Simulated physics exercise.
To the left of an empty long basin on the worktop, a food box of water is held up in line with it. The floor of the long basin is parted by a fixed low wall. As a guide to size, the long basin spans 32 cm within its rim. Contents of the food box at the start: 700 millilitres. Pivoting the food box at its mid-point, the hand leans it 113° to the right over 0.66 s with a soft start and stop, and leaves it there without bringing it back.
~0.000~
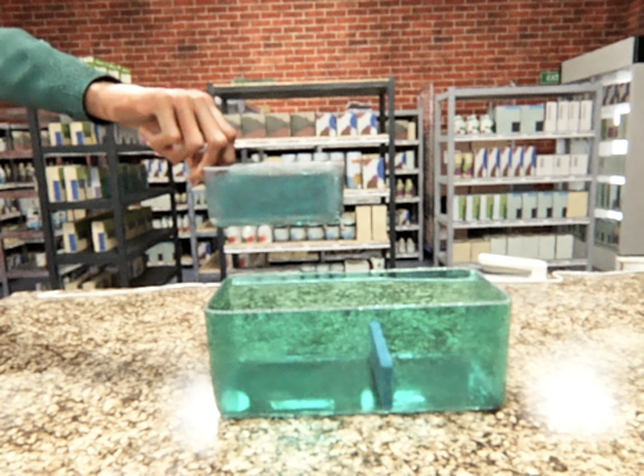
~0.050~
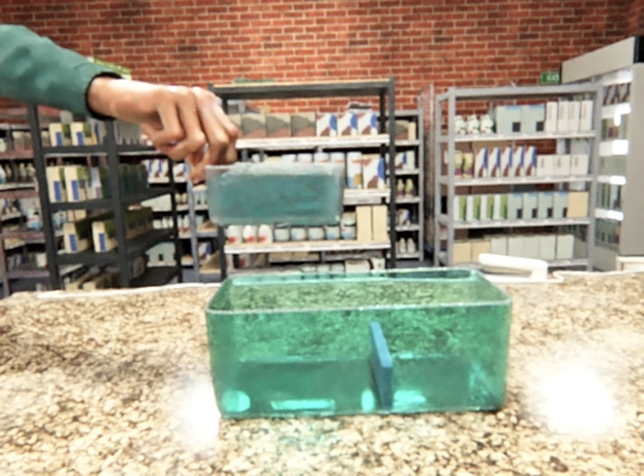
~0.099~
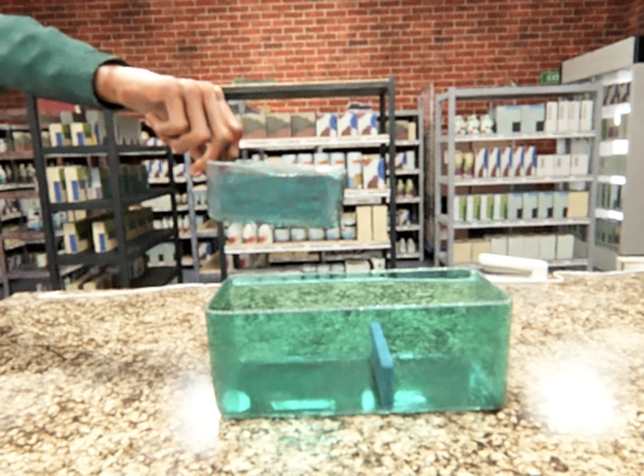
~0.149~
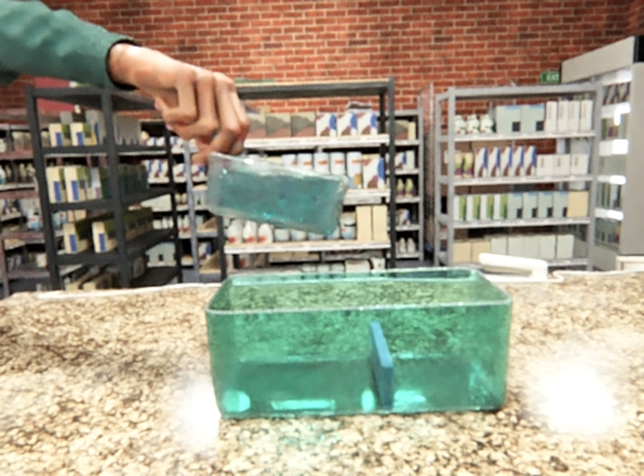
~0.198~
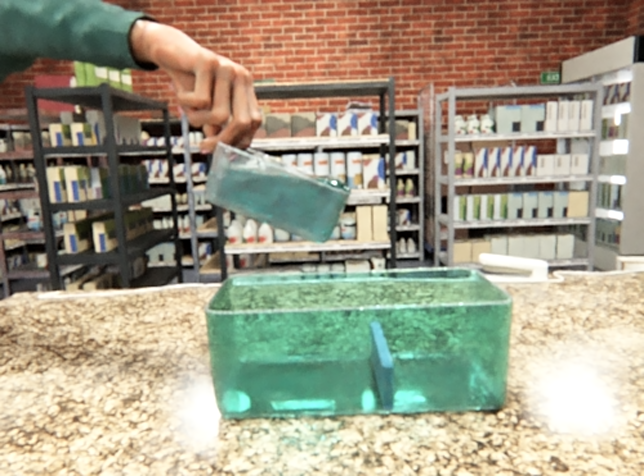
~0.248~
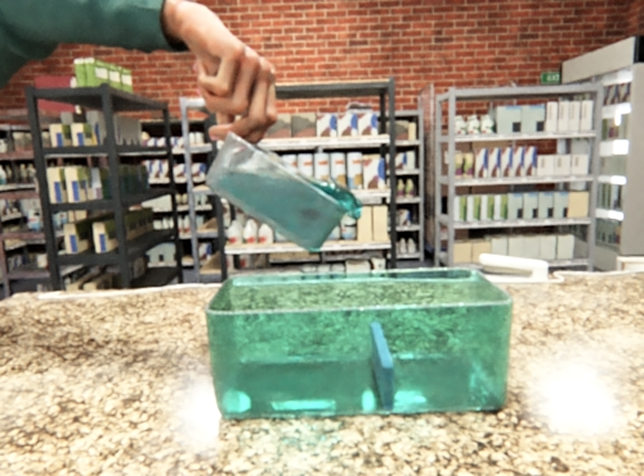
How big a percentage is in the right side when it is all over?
Roughly 54 per cent is in the right side.
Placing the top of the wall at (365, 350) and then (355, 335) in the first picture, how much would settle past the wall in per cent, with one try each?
Roughly 60 per cent, then 75 per cent.
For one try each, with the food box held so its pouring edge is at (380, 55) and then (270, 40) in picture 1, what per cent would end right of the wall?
In order, 70 and 10 per cent.
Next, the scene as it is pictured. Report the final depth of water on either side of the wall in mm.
Left part: About 12 mm; right part: About 22 mm.
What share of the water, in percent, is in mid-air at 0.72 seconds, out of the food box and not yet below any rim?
Close to 10 in every hundred parts.
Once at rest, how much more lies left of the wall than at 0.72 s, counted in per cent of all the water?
Close to 6% of the whole.
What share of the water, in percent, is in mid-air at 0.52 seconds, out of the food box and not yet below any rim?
Roughly 24 percent.
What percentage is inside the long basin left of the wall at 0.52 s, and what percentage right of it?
Around 16 on the left and around 52 on the right.
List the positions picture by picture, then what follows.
Tilt 0°; pouring edge (342, 165); surface from (217, 176) to (339, 172); the long basin's rim runs from (216, 294) to (492, 284); the wall's top is at (380, 342), in the first picture.
Tilt 2°; pouring edge (343, 167); surface from (218, 175) to (341, 173), in the second picture.
Tilt 6°; pouring edge (344, 172); surface from (219, 173) to (342, 175), in the third picture.
Tilt 14°; pouring edge (346, 181); surface from (219, 172) to (344, 177), in the fourth picture.
Tilt 23°; pouring edge (347, 192); surface from (221, 170) to (344, 184); 4 per cent is over the edge, in the fifth picture.
Tilt 35°; pouring edge (345, 206); surface from (218, 171) to (331, 190); 11 per cent is over the edge, in the sixth picture.
After 0.52 s the tilt is 101° and 7 per cent is still to pour, 16 is left of the wall and 51 right of it.
After 0.72 s the tilt is 113° and 0 per cent is still to pour, 35 is left of the wall and 51 right of it.
After 0.93 s the tilt is 113° and 0 per cent is still to pour, 40 is left of the wall and 55 right of it.
After 1.16 s the tilt is 113° and 0 per cent is still to pour, 41 is left of the wall and 54 right of it.
In the end 41 per cent lies left of the wall, 54 right of it and 5 outside.
